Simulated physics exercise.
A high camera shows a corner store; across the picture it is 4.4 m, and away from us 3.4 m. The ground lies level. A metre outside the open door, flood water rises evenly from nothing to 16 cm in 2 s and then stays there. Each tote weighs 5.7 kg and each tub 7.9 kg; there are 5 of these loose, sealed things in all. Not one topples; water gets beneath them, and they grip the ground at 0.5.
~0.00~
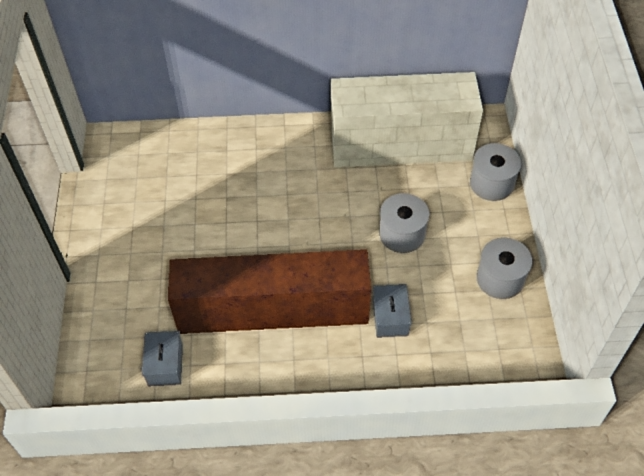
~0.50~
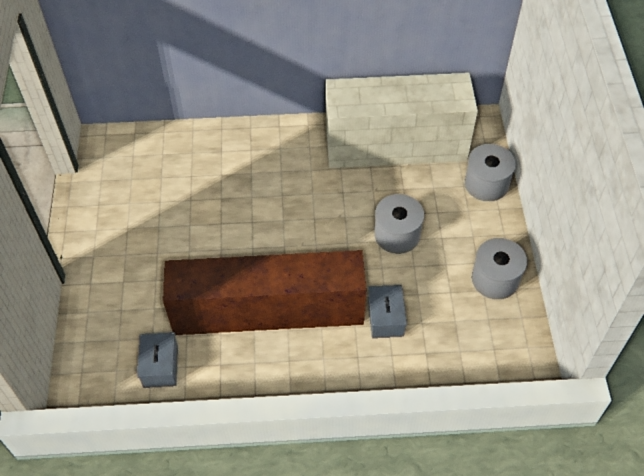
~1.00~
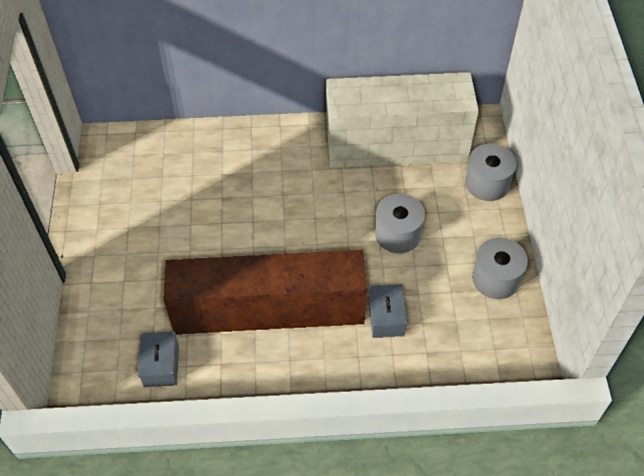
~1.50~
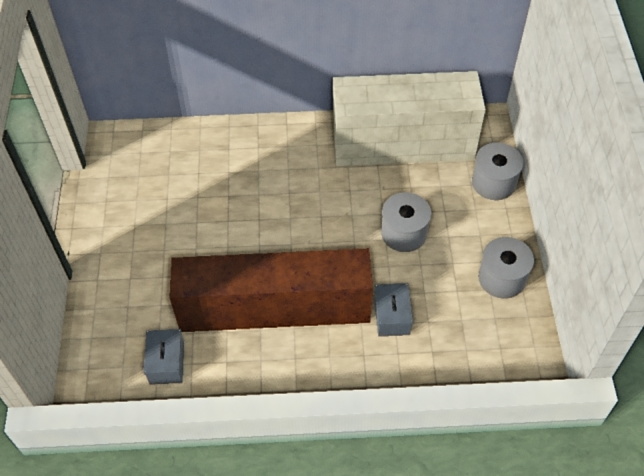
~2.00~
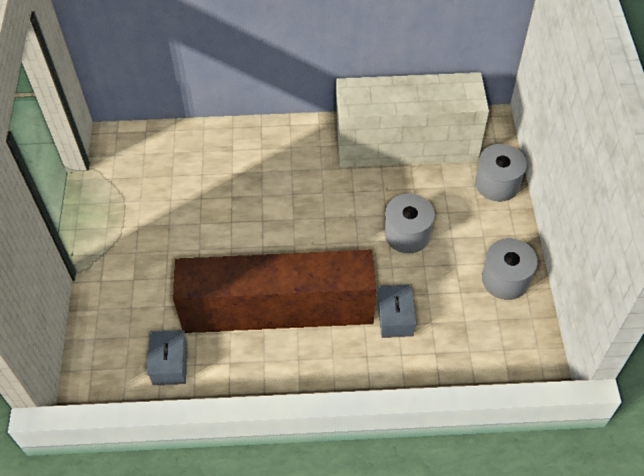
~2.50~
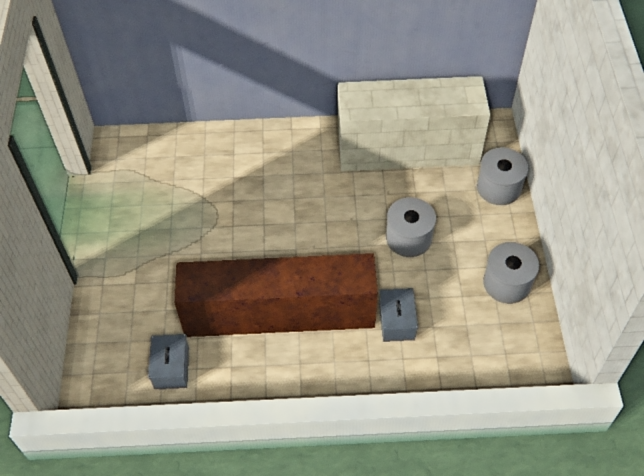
In this clip, seen from above, greenish water covers the ground outside a store with grey objects and a reddish-brown block, then enters through the left doorway and spreads across part of the tiled floor while the furnishings stay put.
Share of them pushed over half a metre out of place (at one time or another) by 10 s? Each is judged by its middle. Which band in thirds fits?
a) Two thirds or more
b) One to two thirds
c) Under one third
b.
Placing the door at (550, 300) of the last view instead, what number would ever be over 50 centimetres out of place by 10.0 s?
Result: 4.
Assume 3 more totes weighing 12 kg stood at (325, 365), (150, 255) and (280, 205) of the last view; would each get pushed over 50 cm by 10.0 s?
Well, it goes below, above, above.
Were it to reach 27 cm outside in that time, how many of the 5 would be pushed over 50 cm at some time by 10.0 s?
So the tally would be 4.
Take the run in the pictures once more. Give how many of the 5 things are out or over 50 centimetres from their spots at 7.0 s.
By that time the total stands at 1.
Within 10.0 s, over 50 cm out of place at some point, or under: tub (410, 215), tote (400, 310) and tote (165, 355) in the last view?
First farther, then not as far, then not as far.
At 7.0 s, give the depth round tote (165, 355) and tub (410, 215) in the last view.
Around 1 cm and 9 cm.
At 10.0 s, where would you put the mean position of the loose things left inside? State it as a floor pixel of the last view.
Mean position approx. (376, 315).
After 3.5 s 0 of 5 are over 50 cm from their spots; 0 afloat.
After 4.5 s 0 of 5 are over 50 cm from their spots; 0 afloat.
After 7.0 s 1 of 5 are over 50 cm from their spots; 2 afloat.
After 10.0 s 3 of 5 are over 50 cm from their spots, and 3 have been at some point; 4 afloat.
